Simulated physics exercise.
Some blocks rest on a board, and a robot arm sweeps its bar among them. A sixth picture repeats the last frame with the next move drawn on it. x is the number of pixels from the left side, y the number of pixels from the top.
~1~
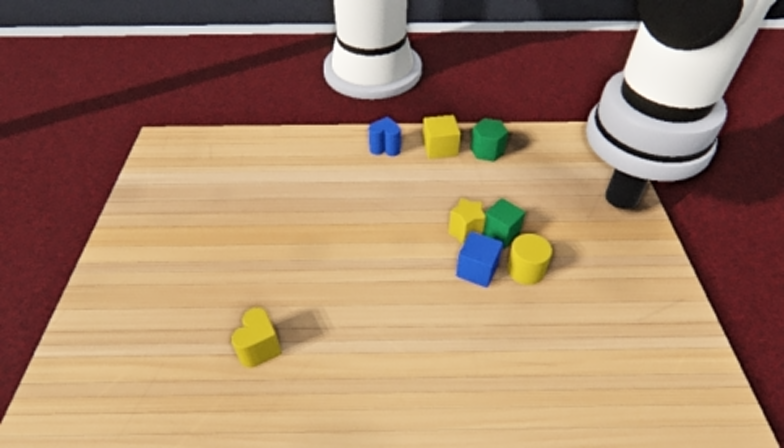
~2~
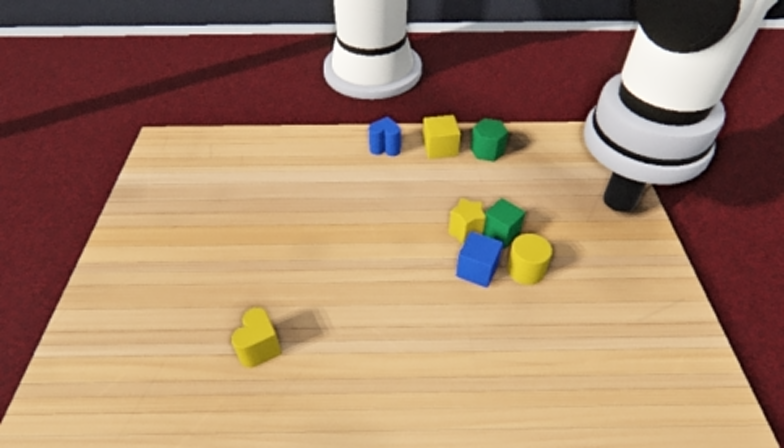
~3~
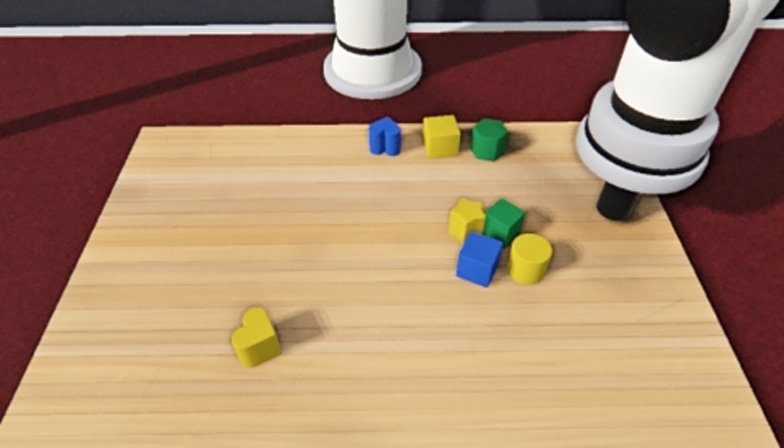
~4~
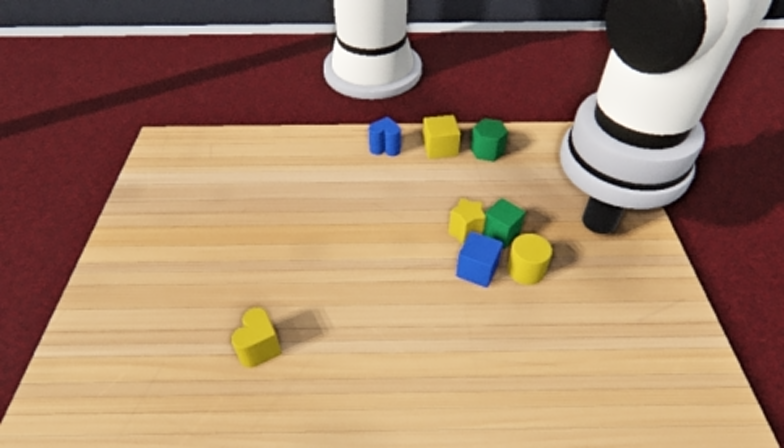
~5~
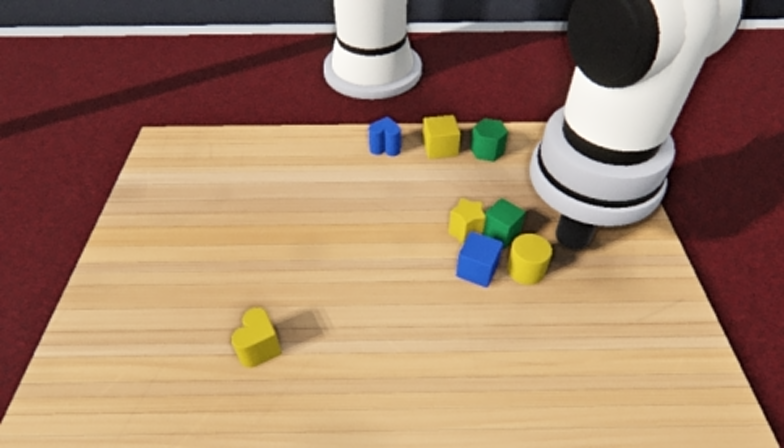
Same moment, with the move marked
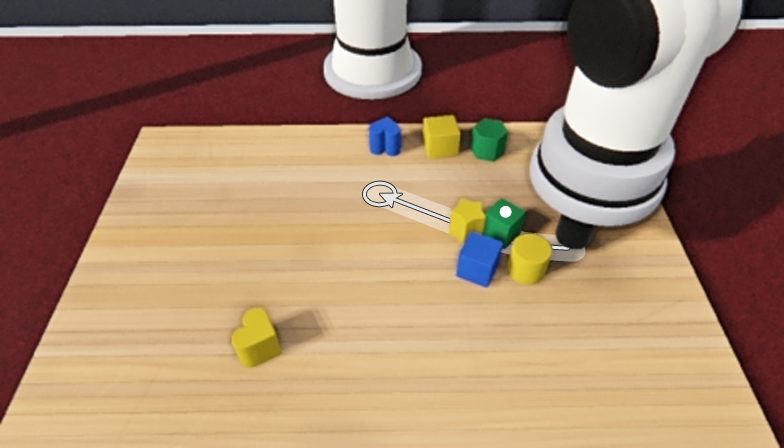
The clip opens on a wooden board with blue, yellow and green blocks, a robot arm holding its dark bar at the upper right. The arm barely shifts at first, then slides the bar left and toward the viewer, close beside the yellow round block, while every block stays still.
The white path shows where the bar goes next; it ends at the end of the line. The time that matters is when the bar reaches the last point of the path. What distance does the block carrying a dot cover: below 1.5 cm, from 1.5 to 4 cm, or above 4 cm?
It falls in the over 4 cm band.
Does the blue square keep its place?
In short: Yes.
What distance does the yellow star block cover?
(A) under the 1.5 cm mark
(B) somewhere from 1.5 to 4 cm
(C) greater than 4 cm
I'll go with C - greater than 4 cm.
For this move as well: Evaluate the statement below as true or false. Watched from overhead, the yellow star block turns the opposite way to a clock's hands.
This is true.
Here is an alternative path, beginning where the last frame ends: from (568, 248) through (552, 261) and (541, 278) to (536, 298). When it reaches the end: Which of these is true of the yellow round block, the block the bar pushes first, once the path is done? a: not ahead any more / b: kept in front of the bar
a.
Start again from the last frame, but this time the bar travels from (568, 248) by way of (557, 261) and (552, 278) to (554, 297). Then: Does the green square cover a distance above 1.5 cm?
No, I don't think so.
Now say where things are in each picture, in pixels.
Bar's lower end (621, 199); yellow star block (469, 210); blue square (481, 248); green square (506, 212); yellow round block (532, 248), in the first picture.
Bar (619, 202); blocks still, in the second picture.
Bar (612, 211); blocks still, in the third picture.
Bar (598, 223); blocks still, in the fourth picture.
Bar (572, 238); yellow star block (469, 210); blue square (481, 248); green square (506, 212); yellow round block (532, 248), in the fifth picture.
Drawn move, from (568, 248) via (467, 227), ending at (380, 194); the dot is on the green square.
What follows on the original path. One third of the way, bar (500, 228); yellow star block (441, 206); green square (474, 203); yellow round block (529, 249).
Two thirds of the way, bar (436, 205); yellow star block (407, 203), turned 70° anticlockwise; green square (416, 176); yellow round block (529, 249).
At the end, bar (379, 183); yellow star block (395, 201), turned 140° anticlockwise; blue square still; green square (374, 151), turned 45° clockwise; yellow round block (529, 249).
